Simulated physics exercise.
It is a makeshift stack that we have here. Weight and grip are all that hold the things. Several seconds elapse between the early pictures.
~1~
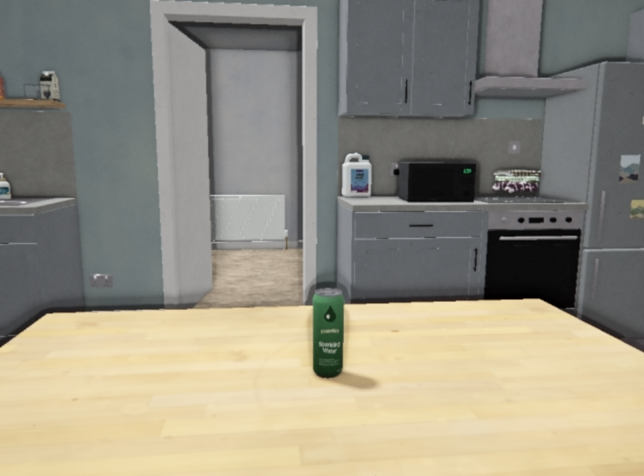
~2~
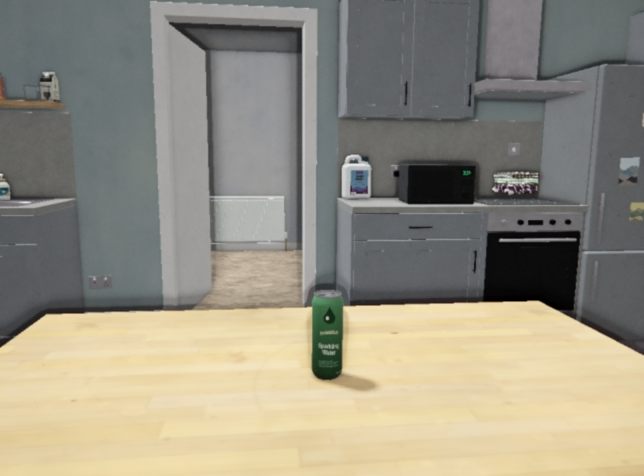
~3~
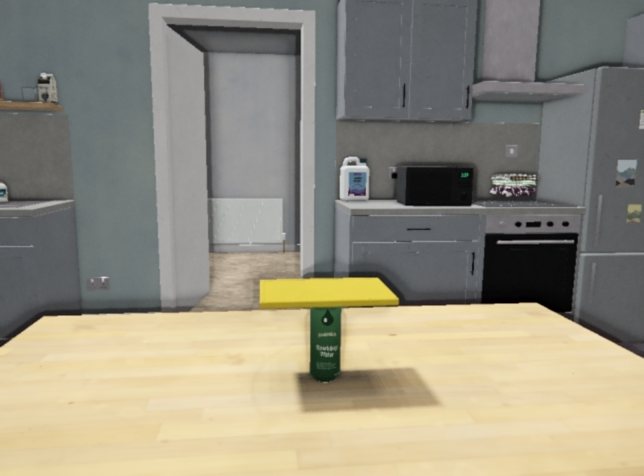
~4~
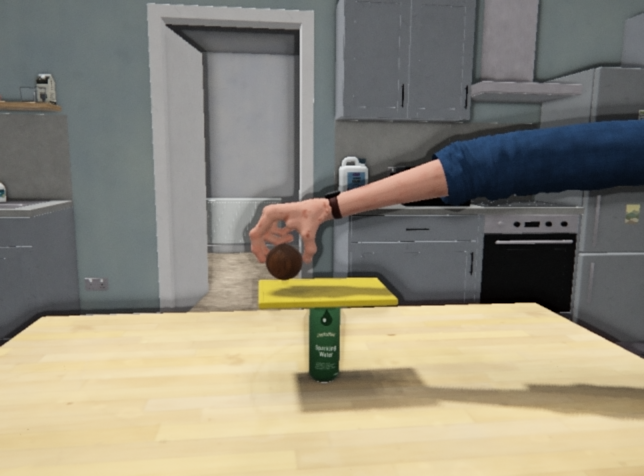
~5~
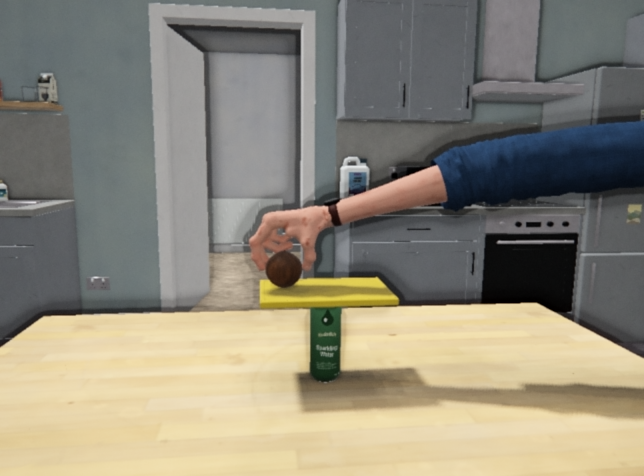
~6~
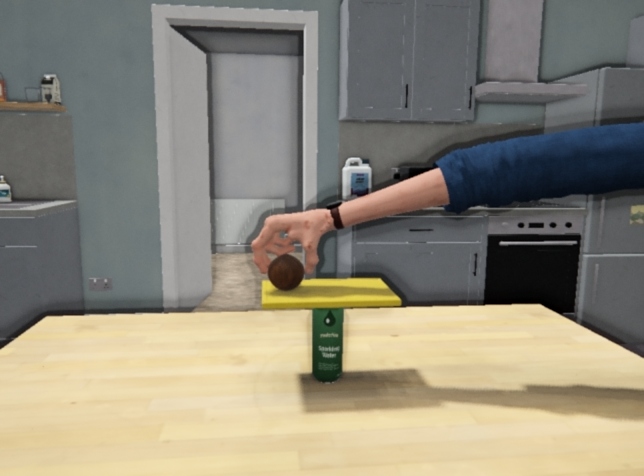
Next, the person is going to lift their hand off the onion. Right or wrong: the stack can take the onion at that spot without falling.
Wrong.
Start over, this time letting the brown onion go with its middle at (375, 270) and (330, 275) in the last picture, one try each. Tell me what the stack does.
First release - toppled; second release - upright.
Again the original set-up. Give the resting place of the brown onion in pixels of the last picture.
Close to pixel (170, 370).
Then, 0.60 s past the last view, brown onion now fallen; yellow lid rocked 44° from its first pose.
Then, 0.80 s past the last view, yellow lid now fallen; green can rocked 9° from its first pose.
Then, 1.00 s past the last view, green can now fallen.
Finally, fallen, green can, yellow lid and brown onion. Final places as the last picture's camera would see them, brown onion near (169, 370). The stack gives way.
